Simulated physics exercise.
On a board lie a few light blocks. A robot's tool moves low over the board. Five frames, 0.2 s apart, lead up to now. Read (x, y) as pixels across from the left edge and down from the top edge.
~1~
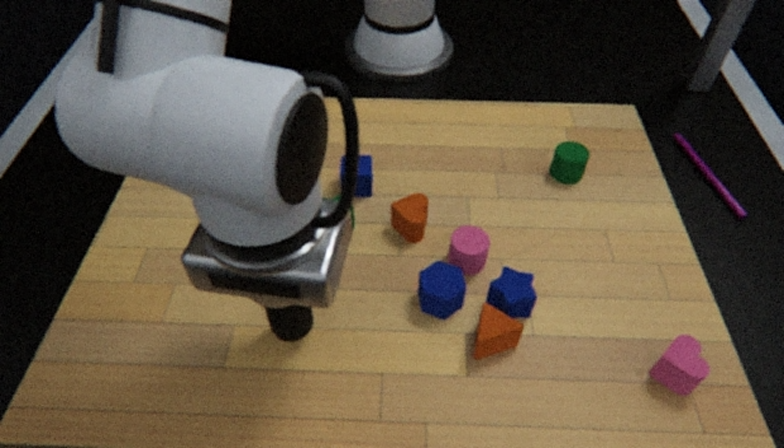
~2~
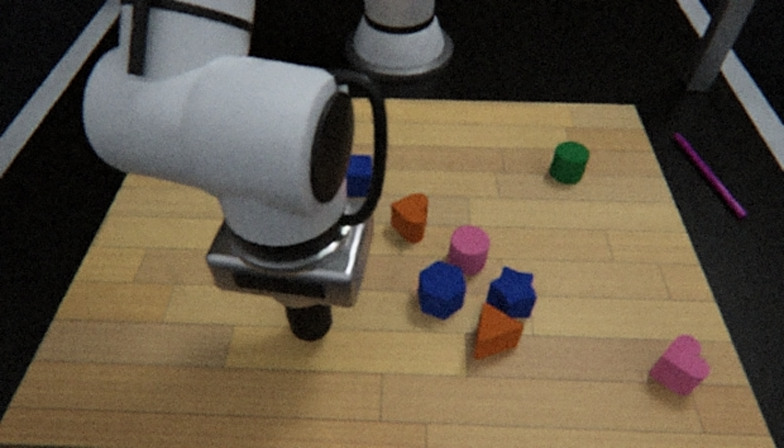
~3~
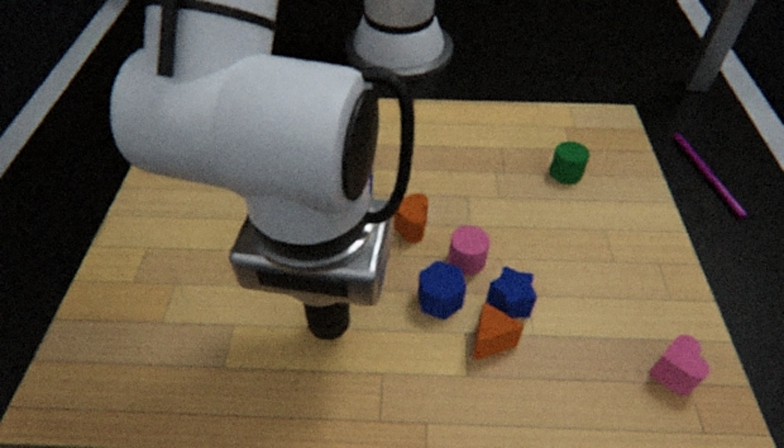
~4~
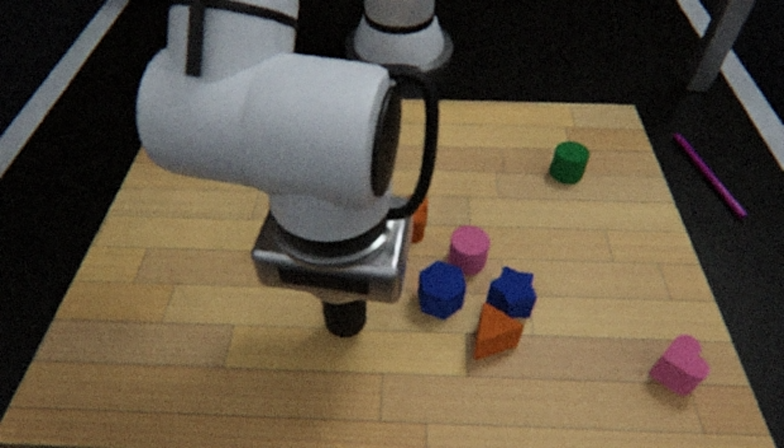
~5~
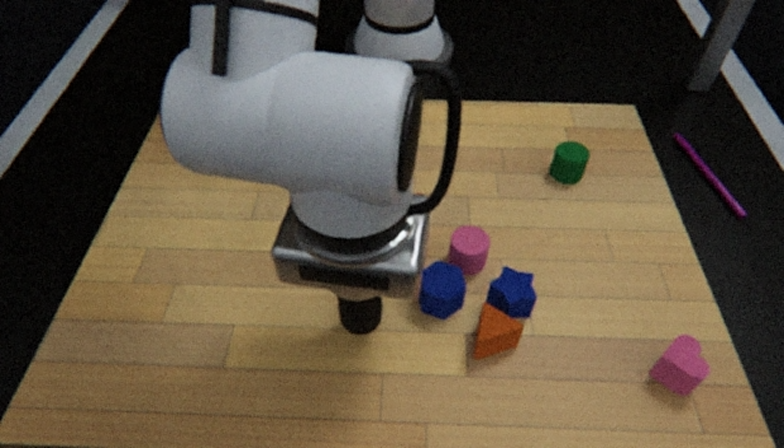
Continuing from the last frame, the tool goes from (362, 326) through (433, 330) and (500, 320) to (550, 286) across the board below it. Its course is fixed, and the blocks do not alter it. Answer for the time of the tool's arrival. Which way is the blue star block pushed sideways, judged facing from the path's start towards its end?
Answer: Left.
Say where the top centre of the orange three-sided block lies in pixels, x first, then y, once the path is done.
At (532, 326).
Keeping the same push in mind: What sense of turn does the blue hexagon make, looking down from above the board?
Viewed from above, counterclockwise.
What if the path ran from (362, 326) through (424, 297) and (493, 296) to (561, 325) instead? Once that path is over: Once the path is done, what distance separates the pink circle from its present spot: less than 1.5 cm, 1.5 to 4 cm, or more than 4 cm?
Once the path is done, the pink circle lies within 1.5 cm of its present place.
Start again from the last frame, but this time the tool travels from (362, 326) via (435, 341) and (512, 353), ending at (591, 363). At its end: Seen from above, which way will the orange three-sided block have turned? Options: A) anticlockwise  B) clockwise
The answer is A.
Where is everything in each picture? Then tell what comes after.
The first frame shows tool tip (293, 324); block tops, blue hexagon (443, 279); pink circle (471, 239); orange three-sided block (496, 322); blue star block (515, 284).
The second frame shows tool (312, 324); blocks unchanged.
The third frame shows tool (329, 323); blocks unchanged.
The fourth frame shows tool (346, 320); blocks unchanged.
The fifth frame shows tool (361, 318); blue hexagon (443, 279); pink circle (471, 239); orange three-sided block (496, 322); blue star block (515, 284).
The first path, step by step. One third of the way, tool (434, 322); blue hexagon (448, 276).
Two thirds of the way, tool (503, 311); blue hexagon (452, 274), turned 25° anticlockwise; orange three-sided block (532, 326), turned 50° clockwise; blue star block (529, 276), turned 15° anticlockwise.
At the end, tool (553, 277); blue hexagon (452, 274), turned 25° anticlockwise; pink circle in place; orange three-sided block (532, 326), turned 50° clockwise; blue star block (575, 243), turned 15° anticlockwise.
